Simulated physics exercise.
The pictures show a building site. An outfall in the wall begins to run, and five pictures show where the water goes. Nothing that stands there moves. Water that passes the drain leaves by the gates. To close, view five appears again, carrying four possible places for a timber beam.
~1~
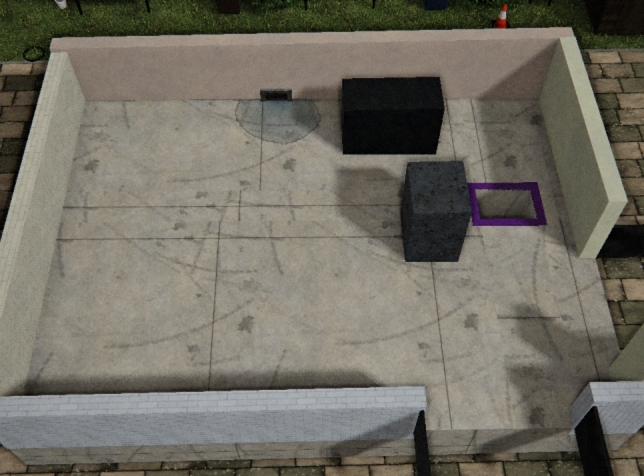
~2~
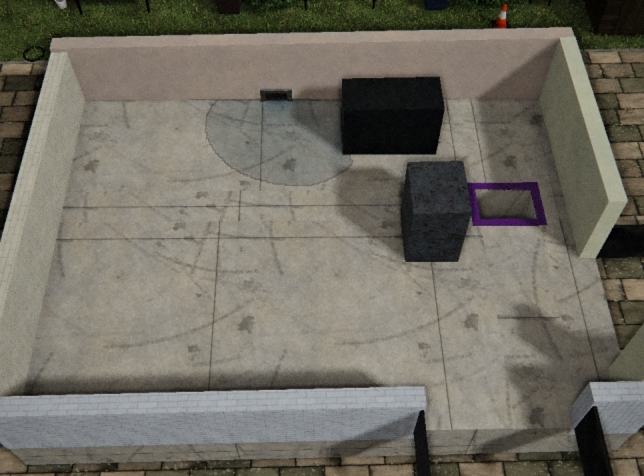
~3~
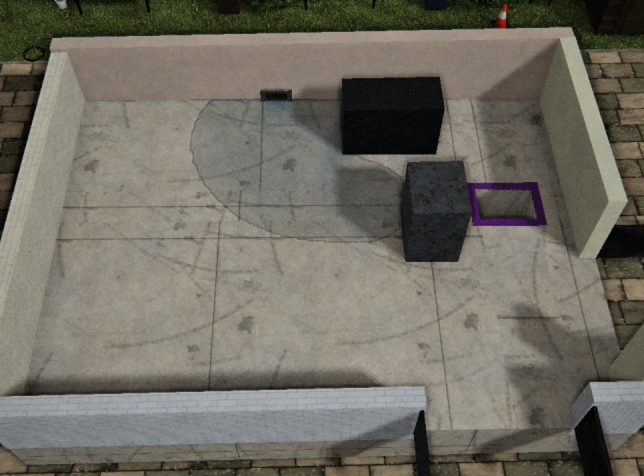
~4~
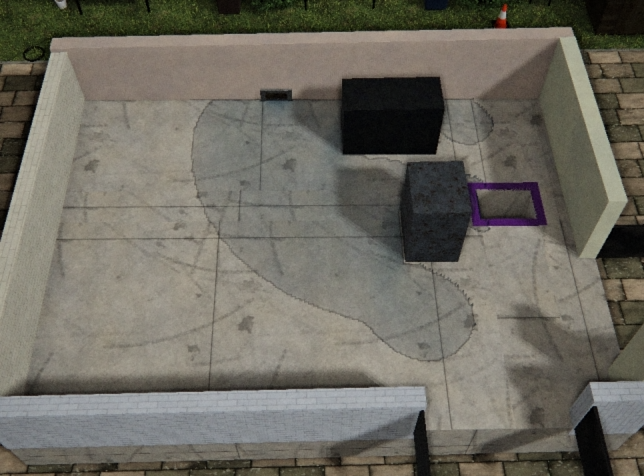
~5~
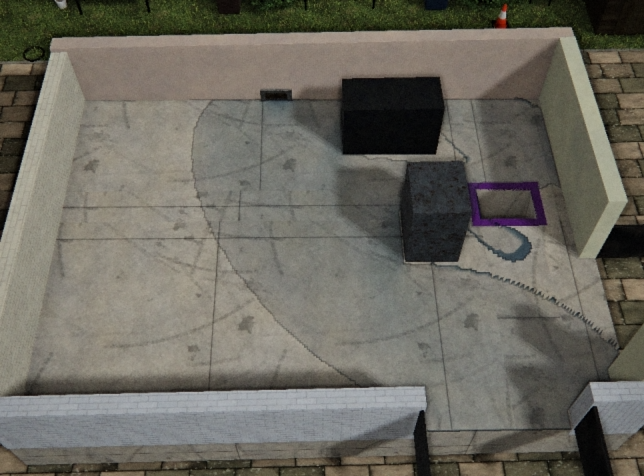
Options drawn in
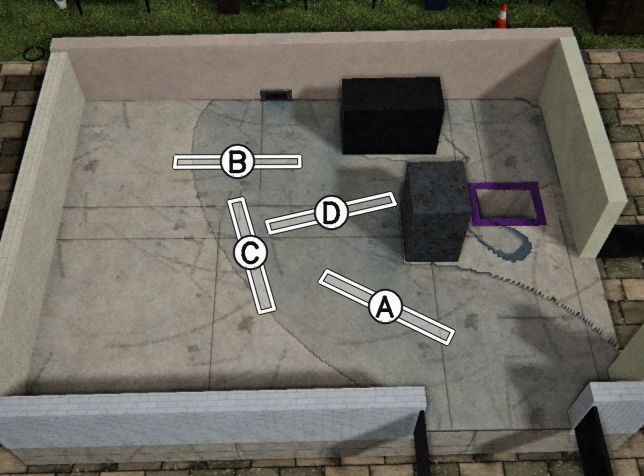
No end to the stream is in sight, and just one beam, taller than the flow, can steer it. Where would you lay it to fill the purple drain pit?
I would pick spot D.
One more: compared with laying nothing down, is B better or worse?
Spot B is better.
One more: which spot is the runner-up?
B it is.
On the marked copy, A from (323, 276) to (450, 337); B from (175, 162) to (299, 161); C from (235, 200) to (267, 310); D from (268, 227) to (392, 198).
Choosing A, about 20 % of the stream goes into the purple drain pit, about 80 % out by the gates.
Choosing B, about 34 % of the stream goes into the purple drain pit, about 66 % out by the gates.
Choosing C, about 20 % of the stream goes into the purple drain pit, about 80 % out by the gates.
Choosing D, about 48 % of the stream goes into the purple drain pit, about 52 % out by the gates.
